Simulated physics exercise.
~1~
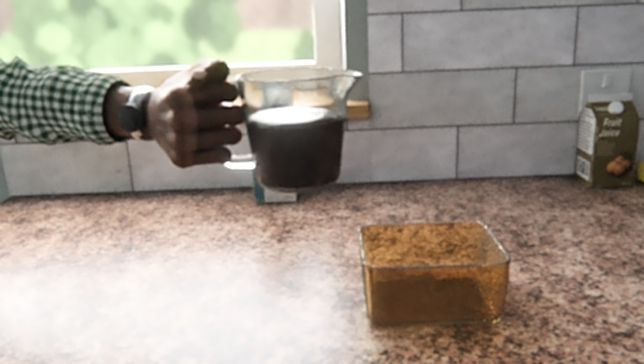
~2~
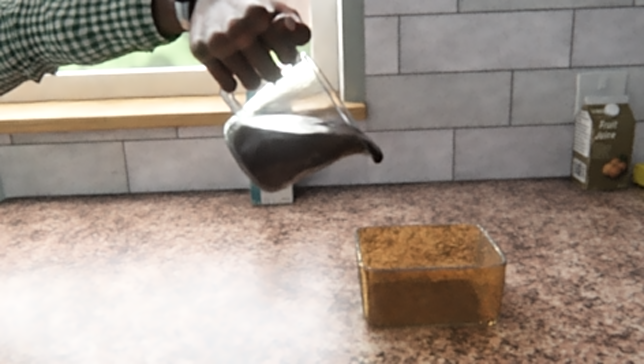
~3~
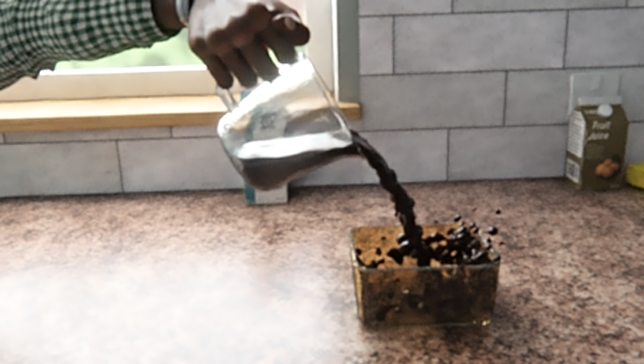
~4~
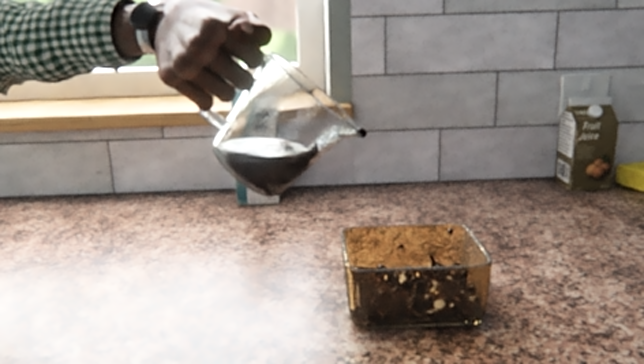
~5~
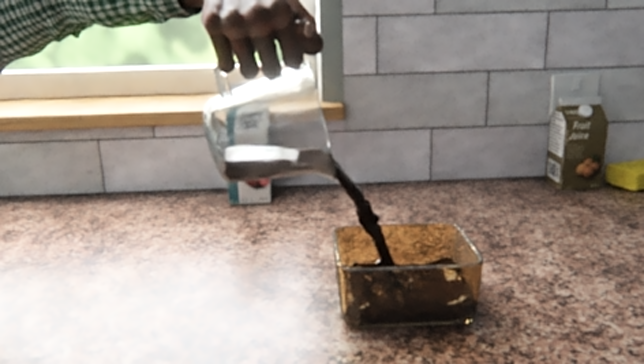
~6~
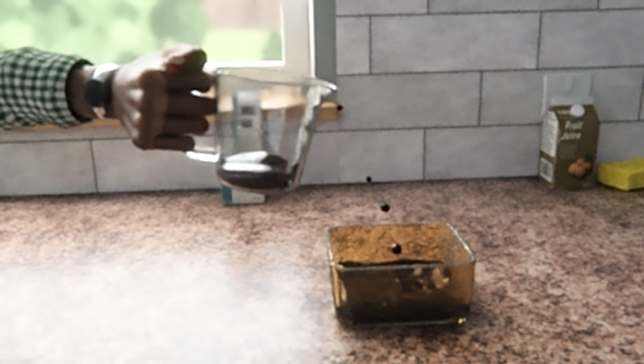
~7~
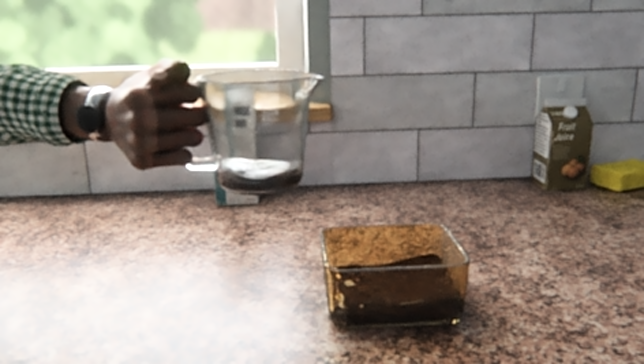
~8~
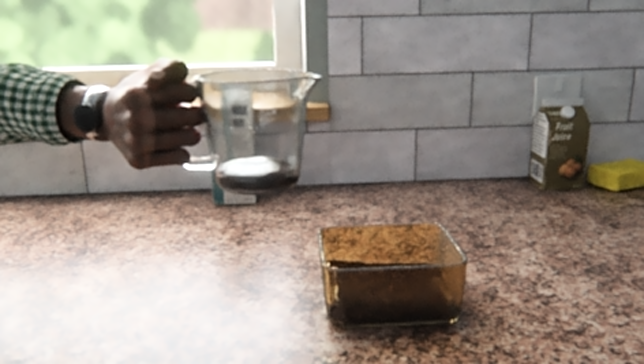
On a speckled worktop, a hand pours dark coffee from a jug into a clear box in two goes.
